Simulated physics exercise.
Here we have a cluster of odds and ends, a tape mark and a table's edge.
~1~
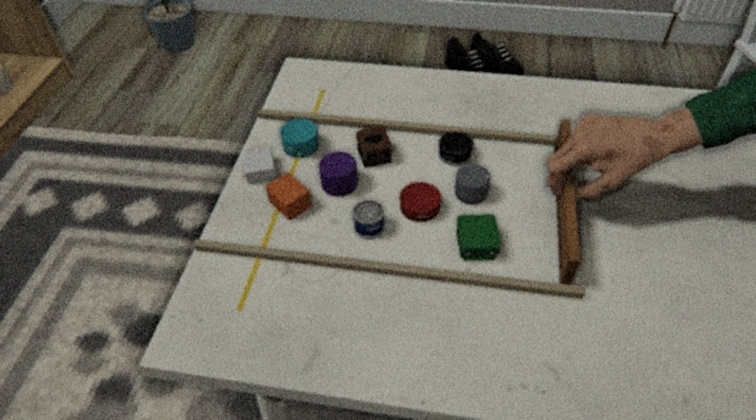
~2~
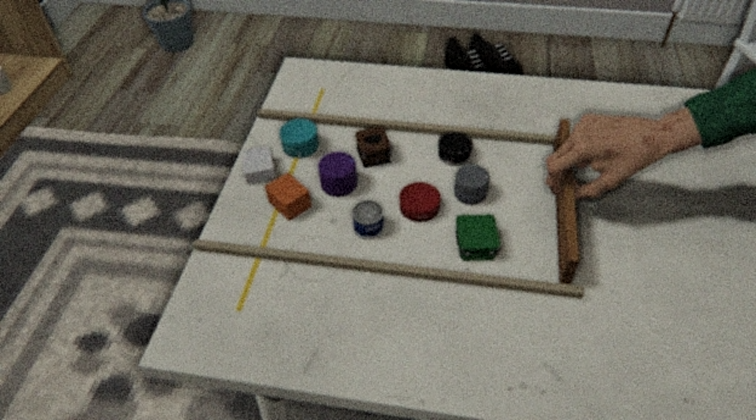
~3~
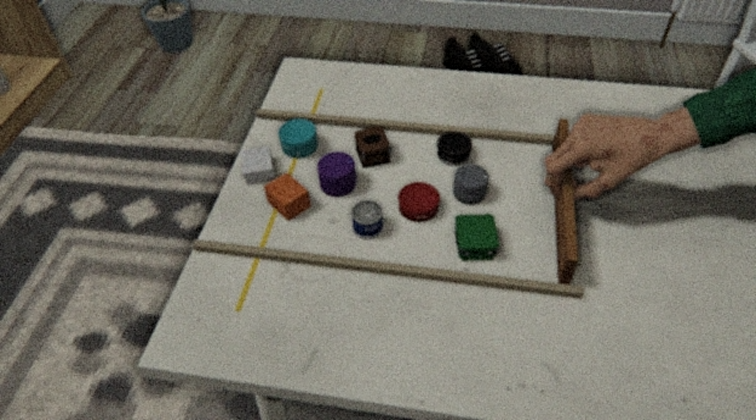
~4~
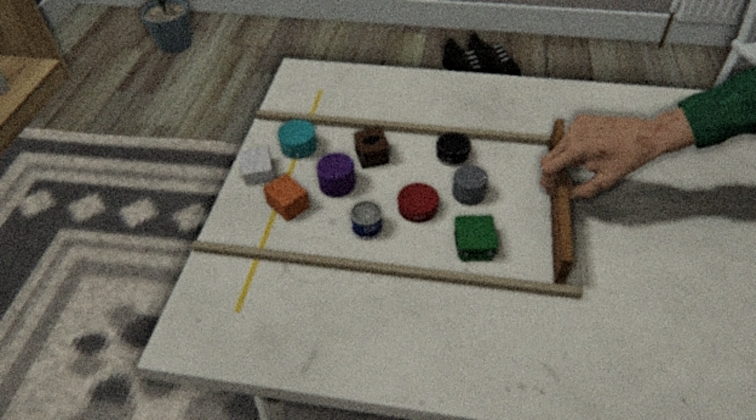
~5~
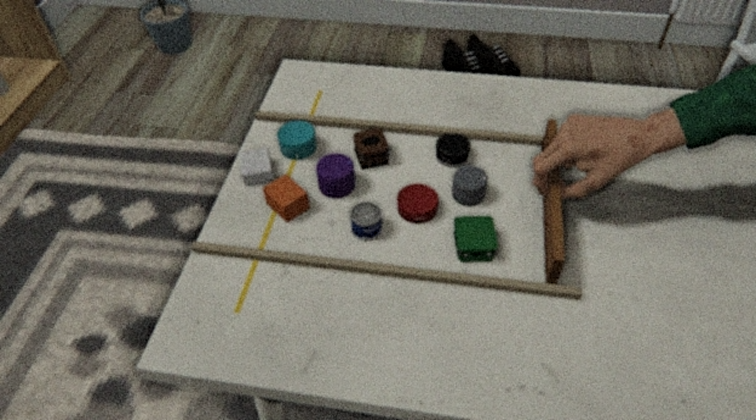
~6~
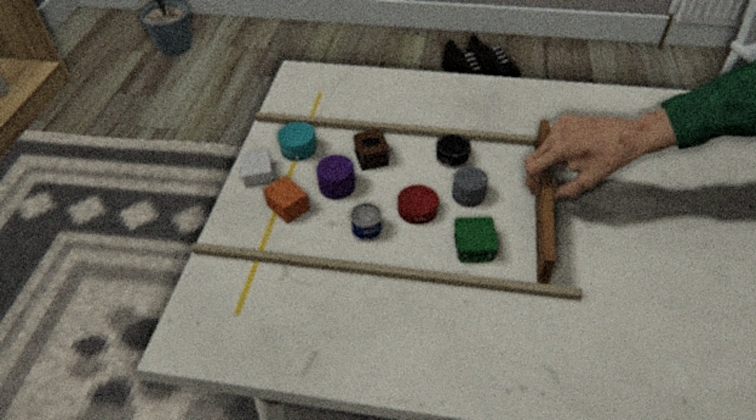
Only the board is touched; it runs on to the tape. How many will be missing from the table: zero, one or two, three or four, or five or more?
In the end the number that fall off is one or two.
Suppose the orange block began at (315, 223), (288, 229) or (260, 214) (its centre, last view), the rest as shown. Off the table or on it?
The orange block remains up; is kept; is lost.
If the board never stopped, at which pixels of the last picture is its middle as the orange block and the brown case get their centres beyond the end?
At (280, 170) for the orange block; at (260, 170) for the brown case.
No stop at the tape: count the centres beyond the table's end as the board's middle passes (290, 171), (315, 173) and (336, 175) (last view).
Place by place, 1, 0 and 0.
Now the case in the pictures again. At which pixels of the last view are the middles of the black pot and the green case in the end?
About (288, 130), and the other about (251, 221).
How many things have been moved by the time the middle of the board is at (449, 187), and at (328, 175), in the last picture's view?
The counts are 4 and 10.
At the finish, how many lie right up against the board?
The number is 4.
Soon after, none off yet; white block at rest near (257, 168); turquoise tub at rest near (297, 141); orange block at rest near (287, 200).
In the end, the number that fall off is one or two; gone, white block.
